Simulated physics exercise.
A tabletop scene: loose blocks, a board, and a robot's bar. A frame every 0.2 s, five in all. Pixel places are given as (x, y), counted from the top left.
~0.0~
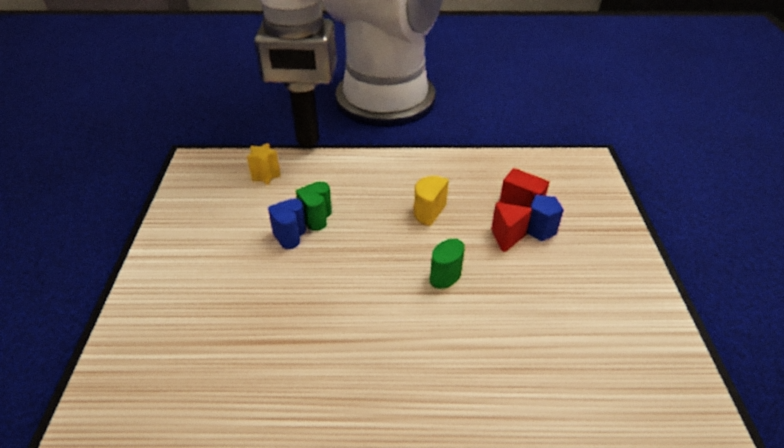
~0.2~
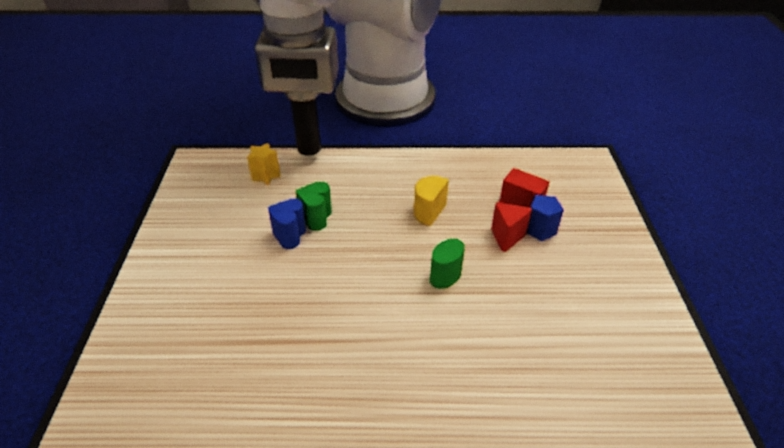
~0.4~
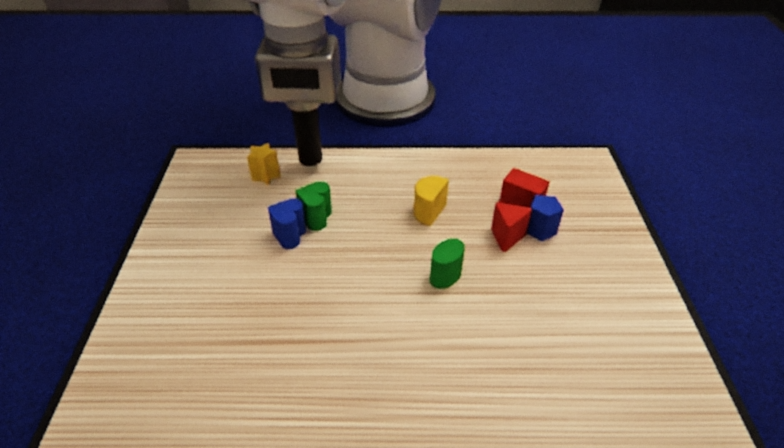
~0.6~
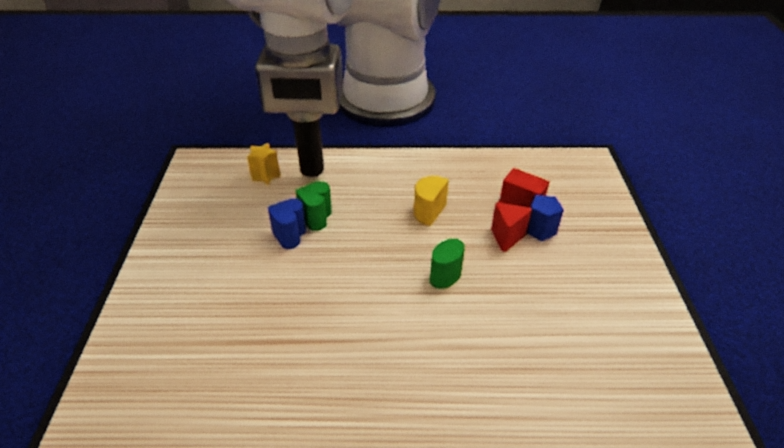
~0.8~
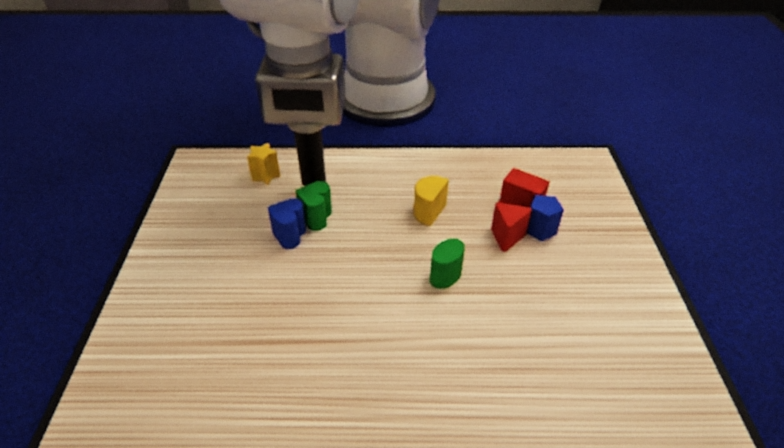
To begin with, a robot's dark bar hangs at the far edge of a wooden board scattered with red, yellow, blue and green blocks. The arm moves the bar a short way toward the viewer, past the yellow star-shaped block, until its tip is just behind the green heart, while every block stays still.
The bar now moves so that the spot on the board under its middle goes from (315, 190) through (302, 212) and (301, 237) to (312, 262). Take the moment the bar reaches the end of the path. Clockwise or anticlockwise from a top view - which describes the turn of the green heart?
From above, it turns counterclockwise.
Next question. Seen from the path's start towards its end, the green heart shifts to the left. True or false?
The statement is true.
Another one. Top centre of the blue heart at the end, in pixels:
About (273, 234).
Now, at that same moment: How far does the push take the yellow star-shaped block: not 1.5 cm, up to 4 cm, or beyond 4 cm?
Displaced less than 1.5 cm.
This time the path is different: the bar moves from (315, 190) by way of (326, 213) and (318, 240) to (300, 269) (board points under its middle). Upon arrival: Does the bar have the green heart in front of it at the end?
Yes, that is how it ends up.
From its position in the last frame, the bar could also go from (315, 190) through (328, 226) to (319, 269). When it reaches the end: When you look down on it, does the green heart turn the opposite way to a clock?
No, that is not what happens.
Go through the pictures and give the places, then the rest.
Tip of the bar at (308, 140), middles of tops, yellow star-shaped block at (261, 151), blue heart at (286, 210), green heart at (313, 192), in the first frame.
Bar at (309, 149), nothing pushed, in the second frame.
Bar at (311, 159), nothing pushed, in the third frame.
Bar at (312, 170), nothing pushed, in the fourth frame.
Bar at (314, 181), yellow star-shaped block at (261, 151), blue heart at (286, 210), green heart at (313, 192), in the fifth frame.
On the path given first. One third of the way, bar at (301, 204); green heart at (317, 200).
Two thirds of the way, bar at (299, 229); blue heart at (274, 227), turned 55° clockwise; green heart at (326, 212), turned 65° anticlockwise.
At the end, bar at (311, 253); yellow star-shaped block unmoved; blue heart at (273, 234), turned 95° clockwise; green heart at (330, 214), turned 80° anticlockwise.
